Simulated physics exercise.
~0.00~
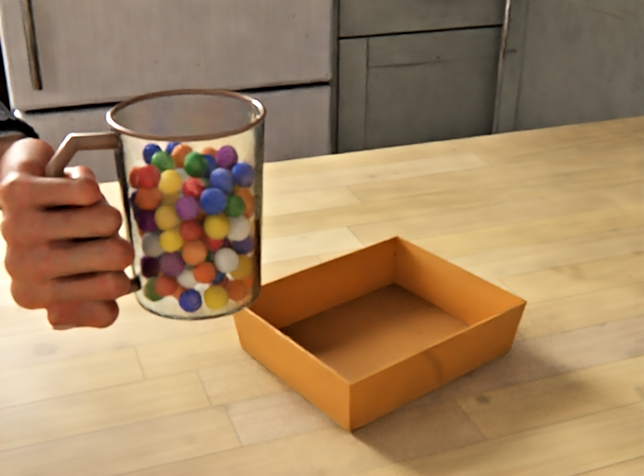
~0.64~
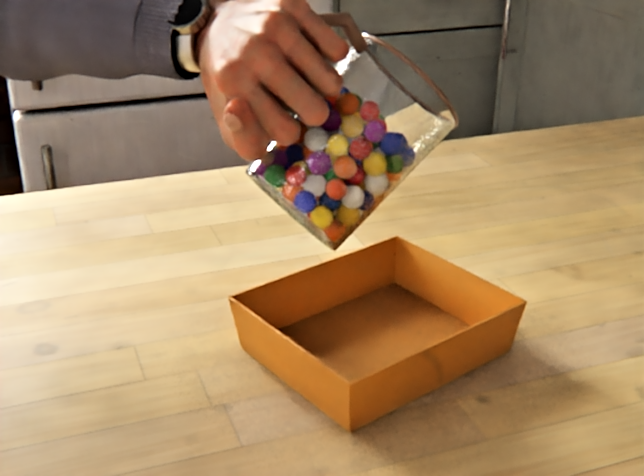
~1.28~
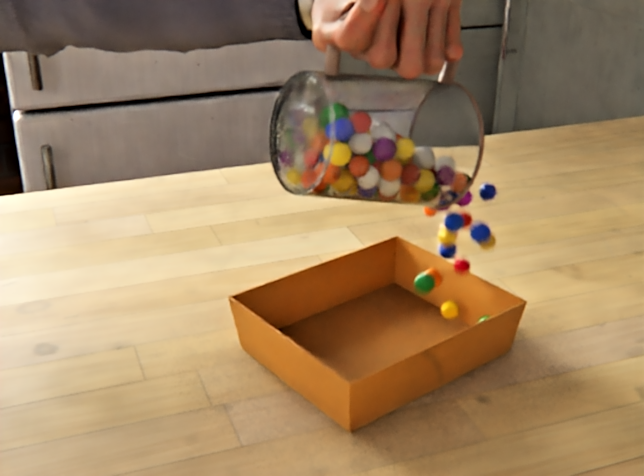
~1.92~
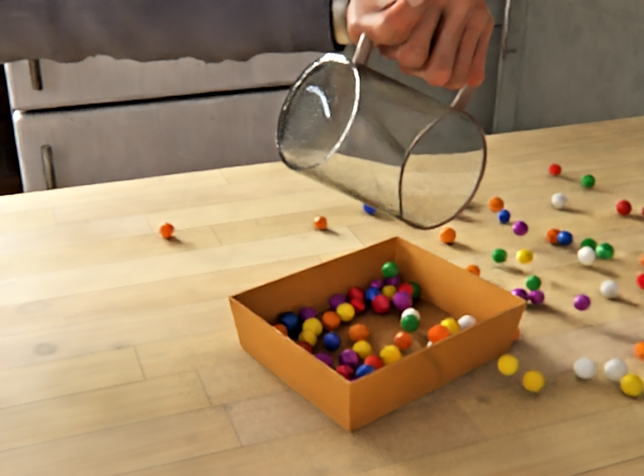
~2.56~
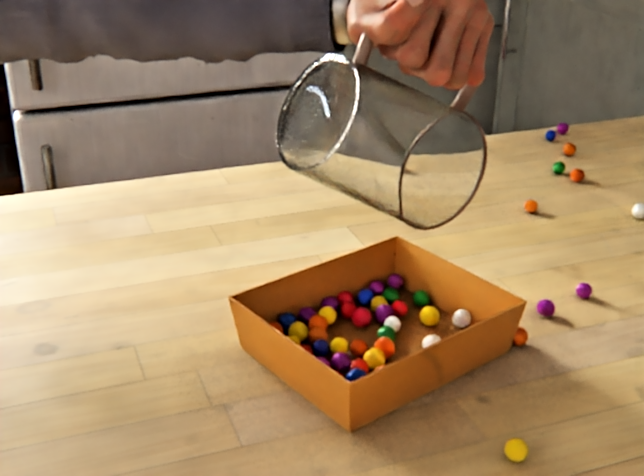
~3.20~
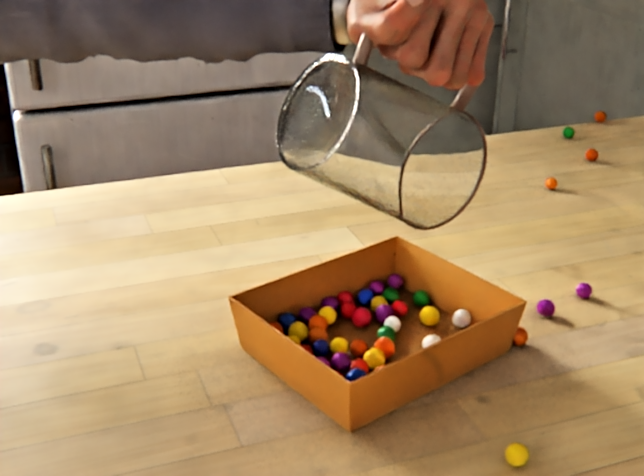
A clear cup full of small, brightly coloured balls is held by its handle in a hand at the left, above a pale wooden table with grey cabinets behind, seen from slightly above. An open orange tray sits on the table. The hand carries the cup to the right over the tray and tips it until balls spill from its rim. The cup tilts mouth-down and empties, some balls landing in the tray and many scattering across the table, mostly rightward. Many roll out of view, leaving a colourful cluster in the tray and a few balls outside, while the hand still holds the empty cup above.
